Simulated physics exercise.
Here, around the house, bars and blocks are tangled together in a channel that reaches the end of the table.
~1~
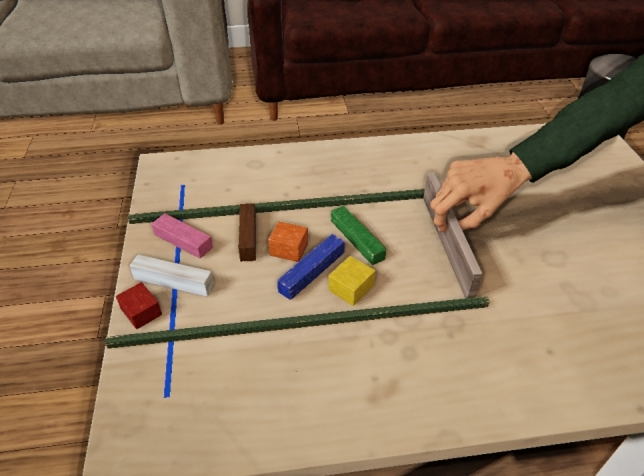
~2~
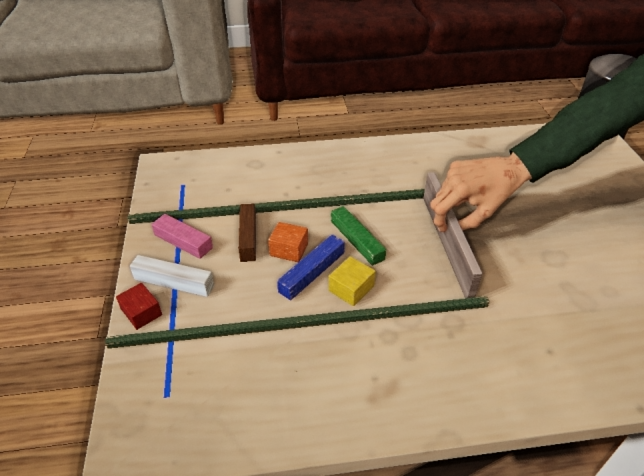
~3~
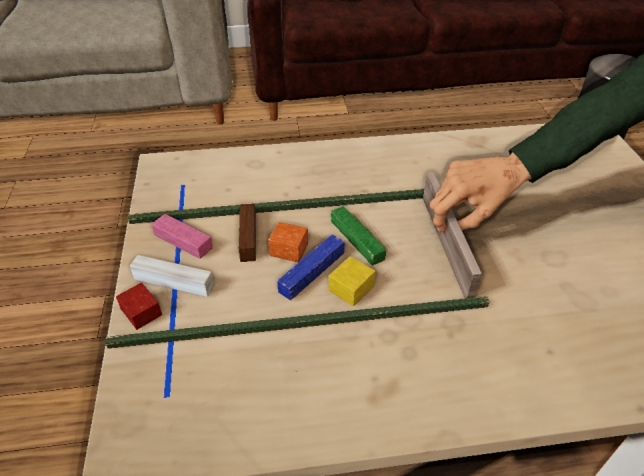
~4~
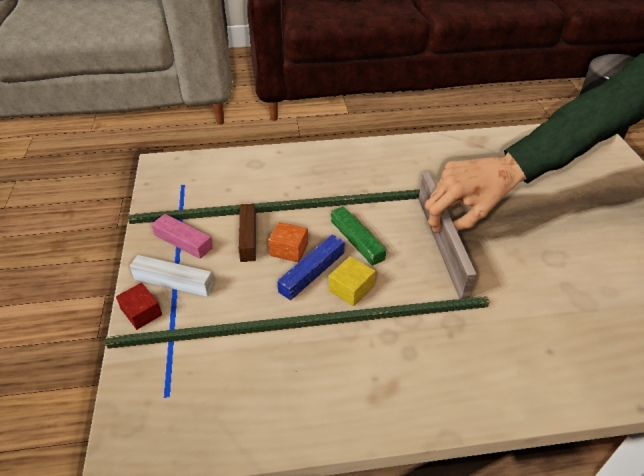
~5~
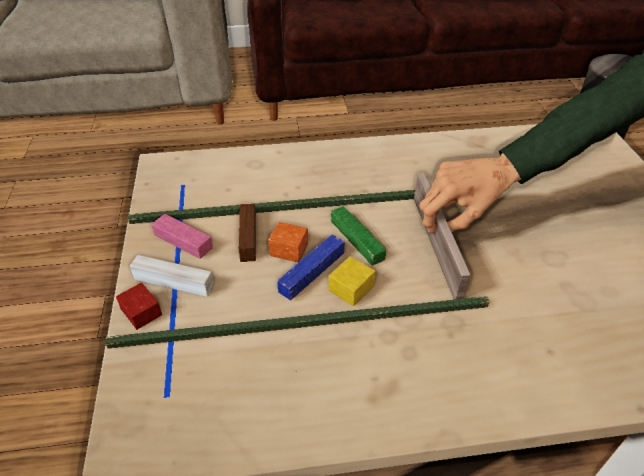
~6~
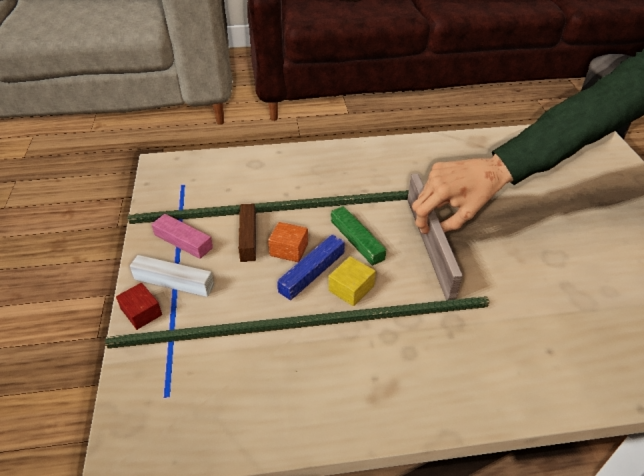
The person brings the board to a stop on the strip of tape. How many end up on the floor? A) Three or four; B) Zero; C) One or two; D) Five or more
A.
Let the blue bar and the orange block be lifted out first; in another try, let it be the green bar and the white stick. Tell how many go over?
Result, first then second: 0, 2.
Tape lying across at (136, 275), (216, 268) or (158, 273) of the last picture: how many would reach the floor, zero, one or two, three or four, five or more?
At least five; no fall at all; three to four.
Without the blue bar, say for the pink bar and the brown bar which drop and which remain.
The pink bar is gone, the brown bar is still there.
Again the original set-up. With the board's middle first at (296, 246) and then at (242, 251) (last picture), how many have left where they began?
The counts are 5 and 7.
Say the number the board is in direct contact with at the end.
The answer is 2.
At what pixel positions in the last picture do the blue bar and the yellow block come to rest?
Near (131, 297) and (154, 314).
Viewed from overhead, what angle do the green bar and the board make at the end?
Around 0 degrees.
A little later, none off yet; red block at rest near (139, 306); white stick at rest near (172, 276); pink bar at rest near (182, 236).
When it is over, the number that fall off is three or four; down, pink bar, white stick and red block.
